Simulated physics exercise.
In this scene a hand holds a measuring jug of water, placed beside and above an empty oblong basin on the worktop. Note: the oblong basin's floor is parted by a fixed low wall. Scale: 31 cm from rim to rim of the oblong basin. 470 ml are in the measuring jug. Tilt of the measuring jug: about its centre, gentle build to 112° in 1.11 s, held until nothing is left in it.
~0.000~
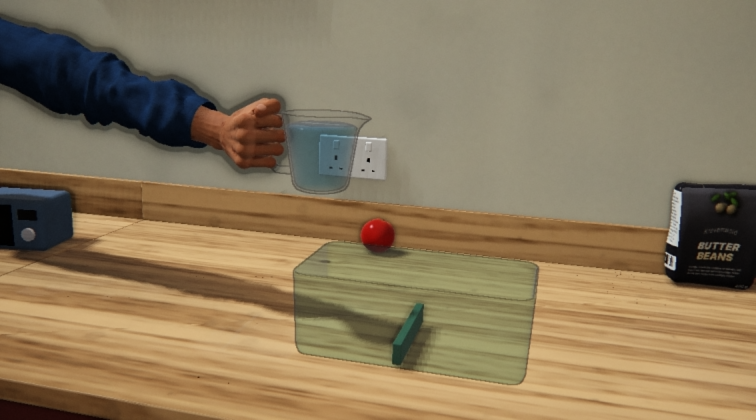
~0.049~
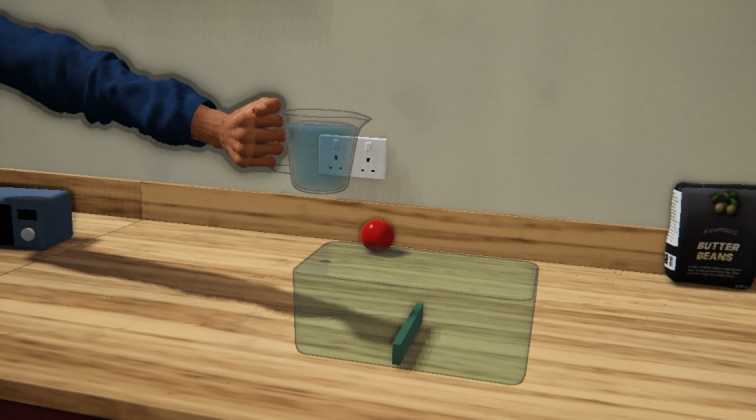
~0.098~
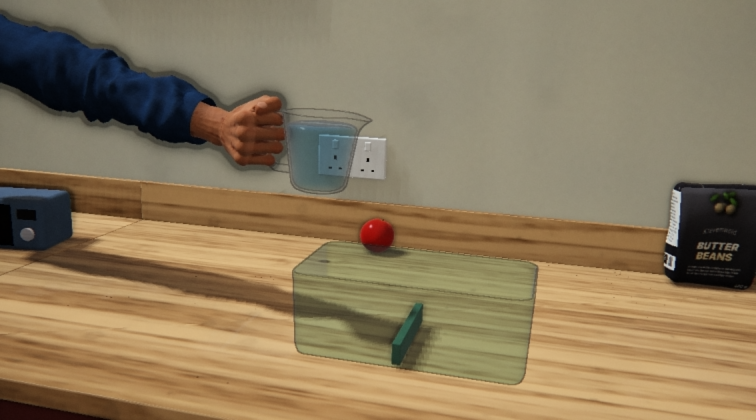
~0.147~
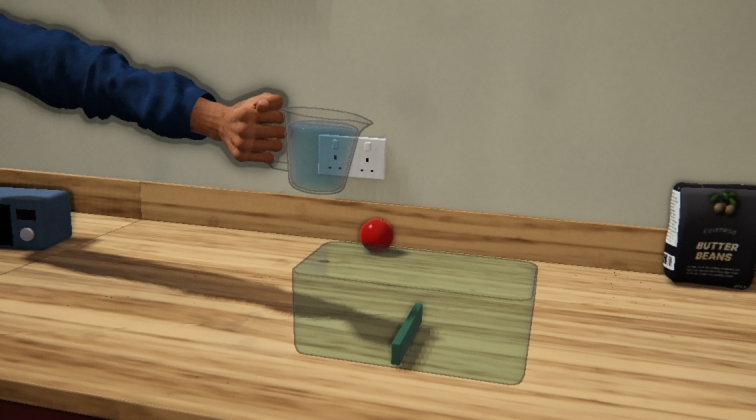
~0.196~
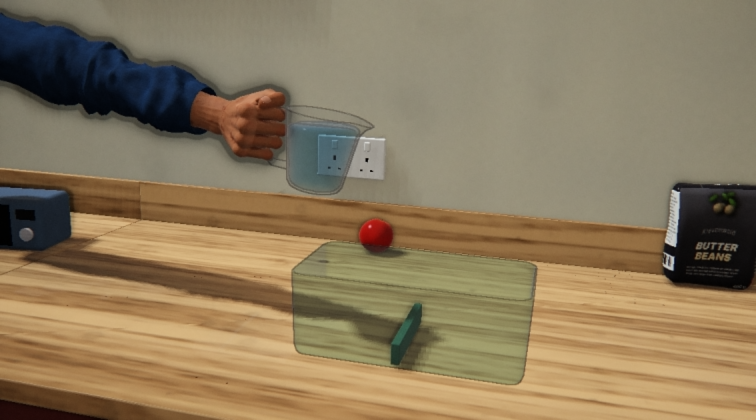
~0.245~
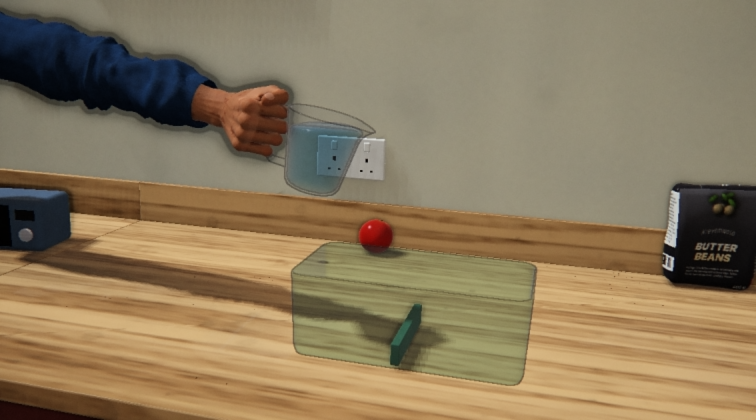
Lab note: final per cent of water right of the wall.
Approx. 50 %.
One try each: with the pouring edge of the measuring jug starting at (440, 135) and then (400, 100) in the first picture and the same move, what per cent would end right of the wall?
I'd expect close to 85 per cent and then close to 85 per cent.
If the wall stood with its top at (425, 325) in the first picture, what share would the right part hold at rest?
Estimate: About 15 percent.
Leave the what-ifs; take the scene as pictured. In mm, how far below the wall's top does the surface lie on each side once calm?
Left 18 mm, right 20 mm.
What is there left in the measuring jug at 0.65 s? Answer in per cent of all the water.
Roughly 66 percent.
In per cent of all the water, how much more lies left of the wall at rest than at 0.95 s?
It comes to some 18 per cent.
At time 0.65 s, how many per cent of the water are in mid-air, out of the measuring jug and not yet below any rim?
At that moment, about 24 percent.
Then, 0.65 s in, the tilt is 72° and 65 per cent is still to pour, 1 is left of the wall and 10 right of it.
Then, 0.95 s in, the tilt is 107° and 9 per cent is still to pour, 31 is left of the wall and 46 right of it.
Then, 1.27 s in, the tilt is 112° and 0 per cent is still to pour, 50 is left of the wall and 49 right of it.
Then, 1.61 s in, the tilt is 112° and 0 per cent is still to pour, 49 is left of the wall and 49 right of it.
Finally, 49 per cent lies left of the wall, 50 right of it and 1 outside.
